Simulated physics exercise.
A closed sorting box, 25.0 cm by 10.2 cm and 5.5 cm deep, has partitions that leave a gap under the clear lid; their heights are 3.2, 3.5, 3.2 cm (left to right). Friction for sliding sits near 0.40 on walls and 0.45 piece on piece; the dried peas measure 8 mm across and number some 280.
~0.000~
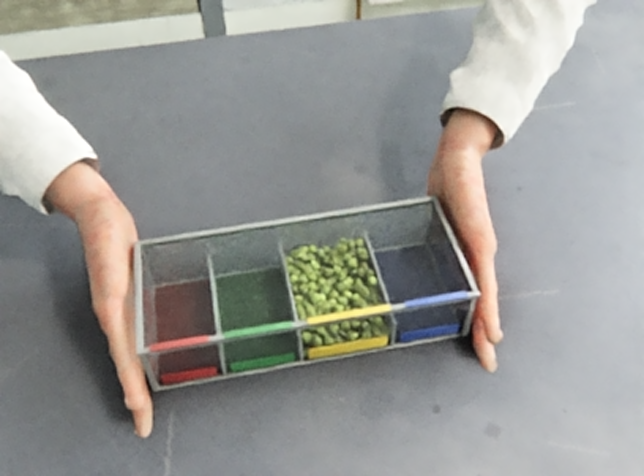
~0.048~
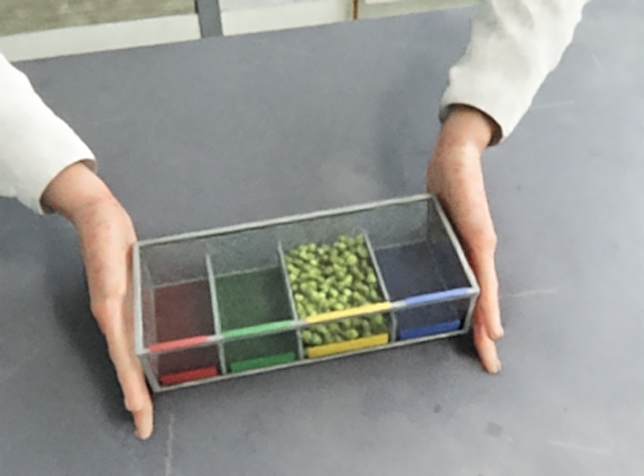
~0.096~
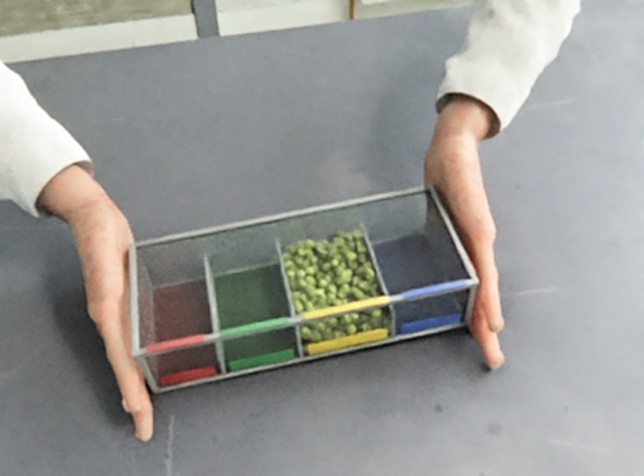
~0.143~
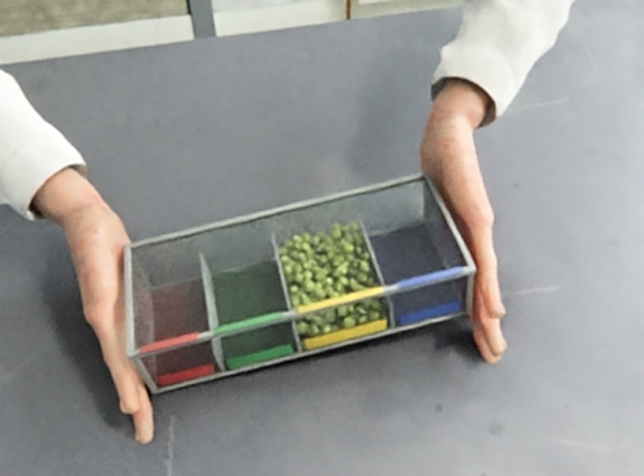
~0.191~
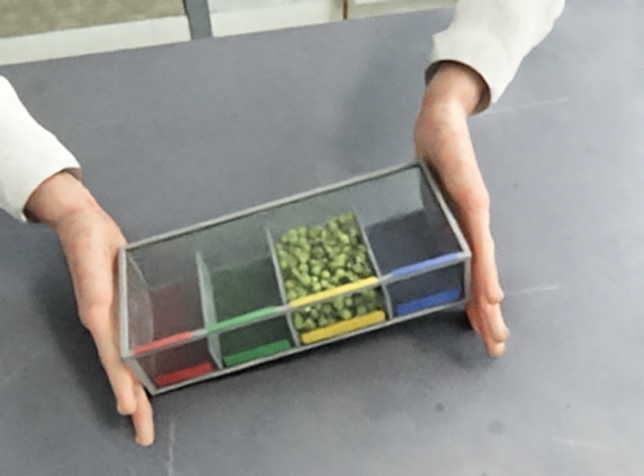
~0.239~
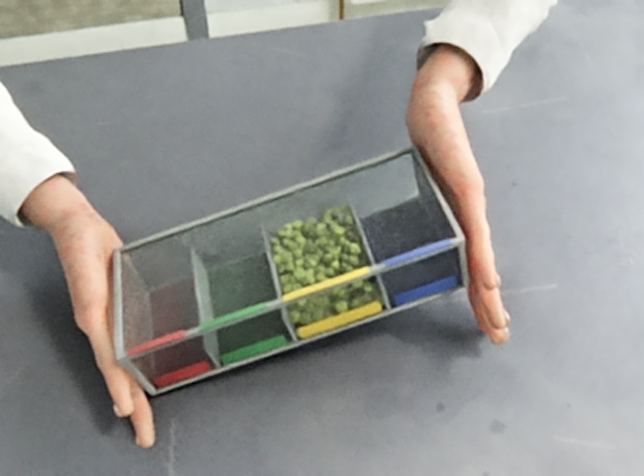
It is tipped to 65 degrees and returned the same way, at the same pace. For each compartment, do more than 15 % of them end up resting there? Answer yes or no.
Red compartment: No, blue compartment: No, green compartment: No, yellow compartment: Yes.
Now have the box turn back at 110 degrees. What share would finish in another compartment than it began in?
That works out to close to 95 percent.
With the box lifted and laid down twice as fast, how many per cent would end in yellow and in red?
I'd say yellow 70 percent, red 15 percent.
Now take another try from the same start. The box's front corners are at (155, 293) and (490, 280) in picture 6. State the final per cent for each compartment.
That leaves red with 0 percent, blue with 20, green with 0 and yellow with 80 percent.
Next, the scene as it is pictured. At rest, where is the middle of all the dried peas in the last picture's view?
Look around (309, 291) in the last picture.
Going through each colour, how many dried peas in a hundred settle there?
Per cent by colour - red 10, blue 0, green 10, yellow 80.
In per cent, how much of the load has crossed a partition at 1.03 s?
Reading: Close to 5 %.
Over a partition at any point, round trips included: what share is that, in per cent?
About 20 %.
Then, at 1.03 s, tilt 65 degrees; green 5 %, yellow 95 %.
Then, at 1.55 s, tilt 28 degrees; red 10 %, green 10 %, yellow 80 %.
After 2.14 s, tilt 0 degrees; red 10 %, green 10 %, yellow 80 %.
At rest (2.4 s), red 10 %, blue 0 %, green 10 %, yellow 80 %.
